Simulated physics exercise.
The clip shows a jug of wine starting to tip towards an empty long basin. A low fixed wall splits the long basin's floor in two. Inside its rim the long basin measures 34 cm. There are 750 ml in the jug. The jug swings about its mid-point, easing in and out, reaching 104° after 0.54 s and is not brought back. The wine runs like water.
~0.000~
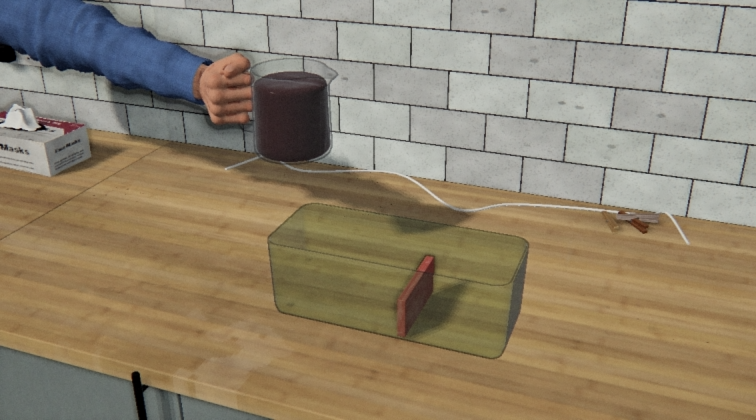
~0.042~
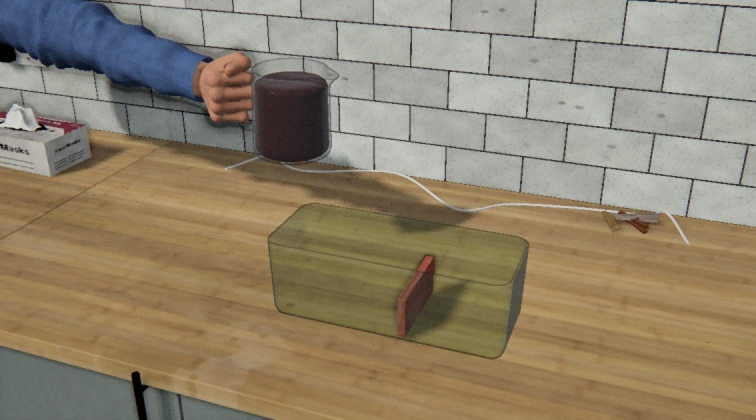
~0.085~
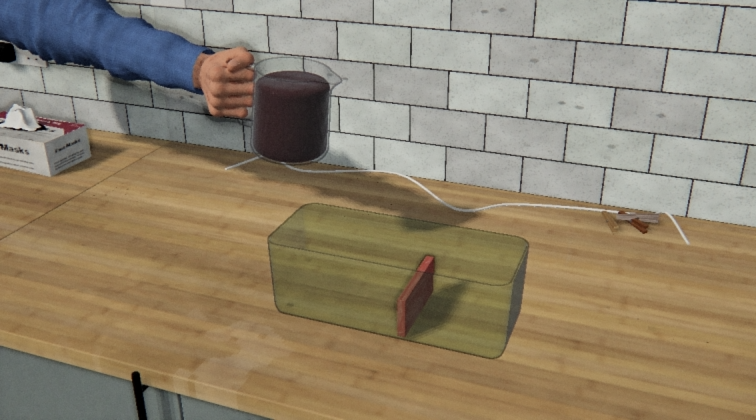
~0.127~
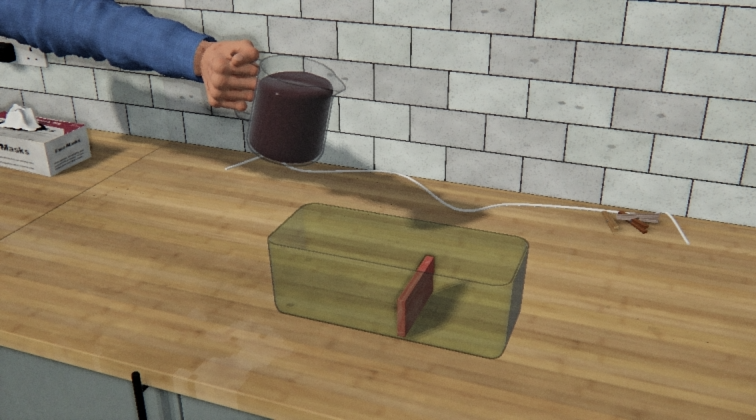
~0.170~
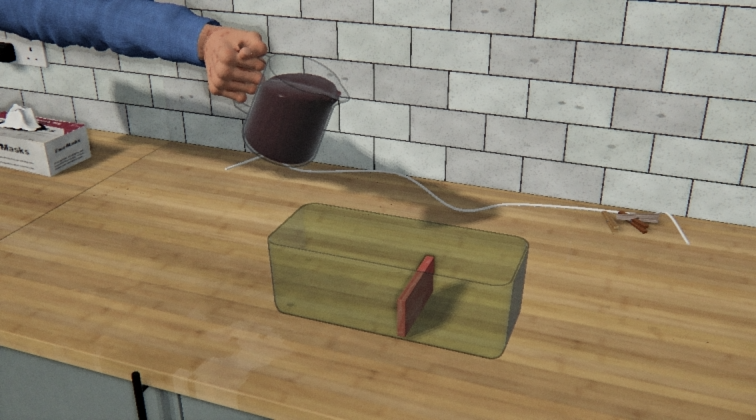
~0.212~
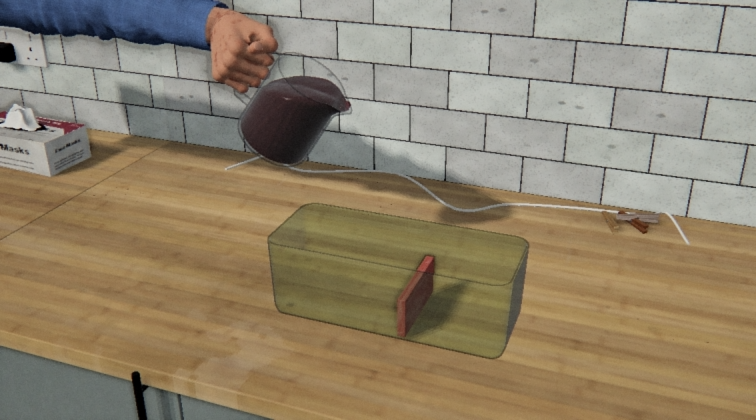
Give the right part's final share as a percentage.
The far part has some 2 per cent.
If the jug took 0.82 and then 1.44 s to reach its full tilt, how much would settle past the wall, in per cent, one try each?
In turn about 0 and 0 per cent.
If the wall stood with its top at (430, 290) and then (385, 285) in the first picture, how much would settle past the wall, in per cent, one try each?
In turn about 5 and 65 per cent.
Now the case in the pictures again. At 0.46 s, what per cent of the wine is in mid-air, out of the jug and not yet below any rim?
Some 32 per cent.
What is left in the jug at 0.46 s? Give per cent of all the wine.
Some 58 per cent.
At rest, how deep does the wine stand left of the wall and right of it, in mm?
Some 28 mm on the left and 0 mm on the right.
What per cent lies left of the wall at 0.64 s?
Some 56 per cent.
After 0.46 s the tilt is 98° and 58 per cent is still to pour, 11 is left of the wall and 0 right of it.
After 0.64 s the tilt is 104° and 18 per cent is still to pour, 57 is left of the wall and 0 right of it.
After 0.83 s the tilt is 104° and 5 per cent is still to pour, 74 is left of the wall and 1 right of it.
After 1.04 s the tilt is 104° and 1 per cent is still to pour, 86 is left of the wall and 2 right of it.
In the end 88 per cent lies left of the wall, 2 right of it and 10 outside.
